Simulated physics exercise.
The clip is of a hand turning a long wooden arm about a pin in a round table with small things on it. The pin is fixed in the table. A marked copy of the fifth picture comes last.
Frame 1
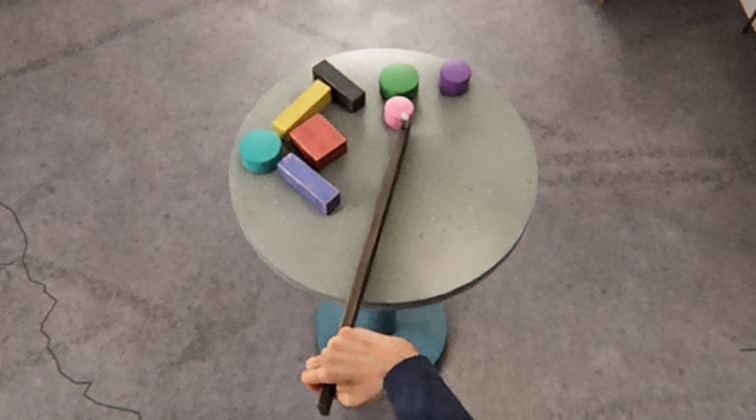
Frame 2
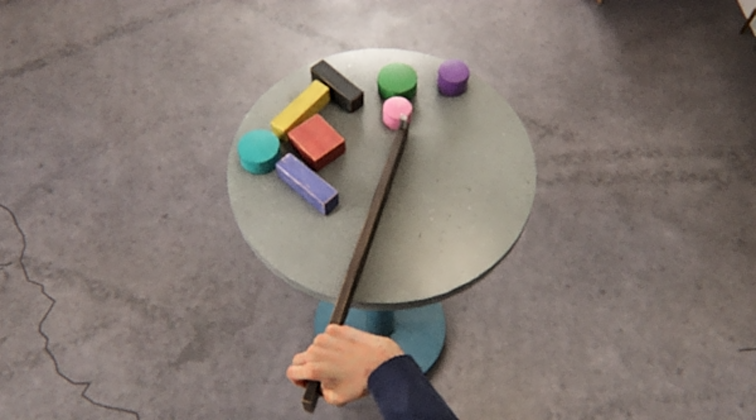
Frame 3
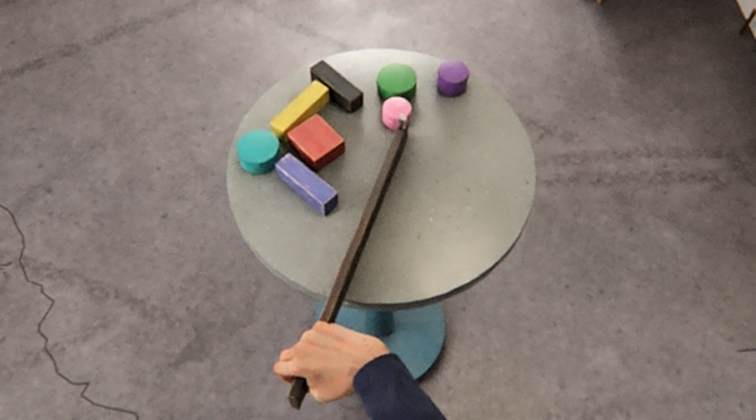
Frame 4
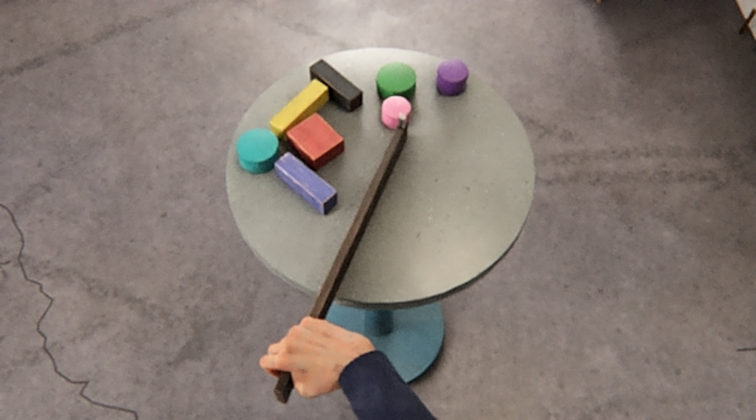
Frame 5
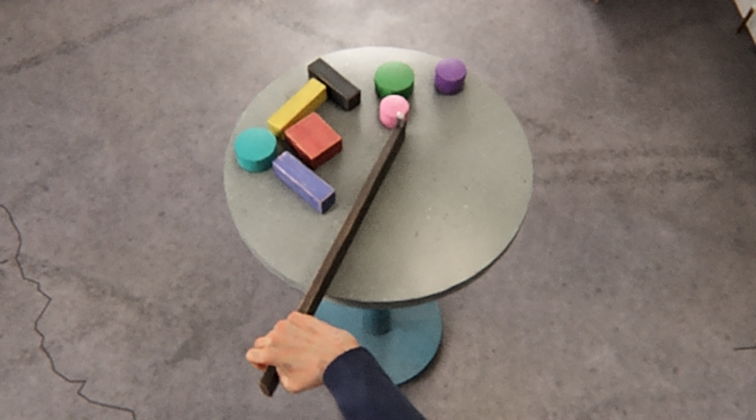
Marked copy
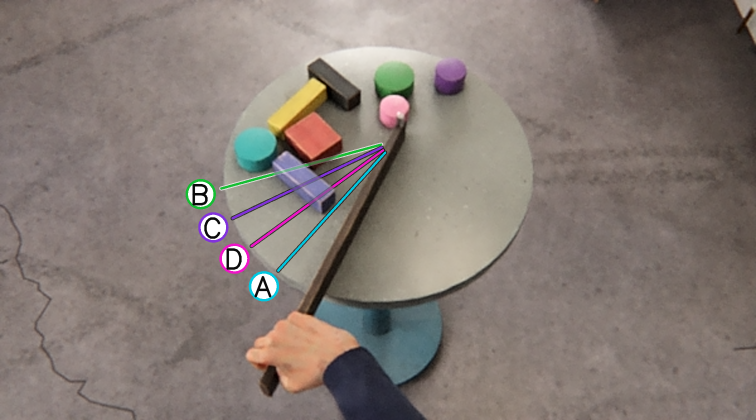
A hand swung the near end of a long dark wooden arm a short way to the left across a round table, while the small coloured tins and blocks on top stayed where they were.
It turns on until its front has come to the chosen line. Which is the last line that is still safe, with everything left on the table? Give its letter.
No farther than C.
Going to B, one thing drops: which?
It is the turquoise tin.
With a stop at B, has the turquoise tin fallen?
Yes.
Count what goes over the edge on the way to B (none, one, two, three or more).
By then, one.
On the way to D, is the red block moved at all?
By then, no.
On the marked copy, A at (335, 209); B at (303, 166); C at (309, 182); D at (320, 196).
With C. Early on, arm (340, 189); purple tin (450, 77); turquoise tin (256, 150).
Further on, arm (323, 175); turquoise tin (247, 141); blue bar (289, 168).
At the end, arm (315, 165); turquoise tin (237, 131); blue bar (281, 156); nothing has fallen.
As for the rest, A is safe but short; B drops the turquoise tin; D is safe but short.
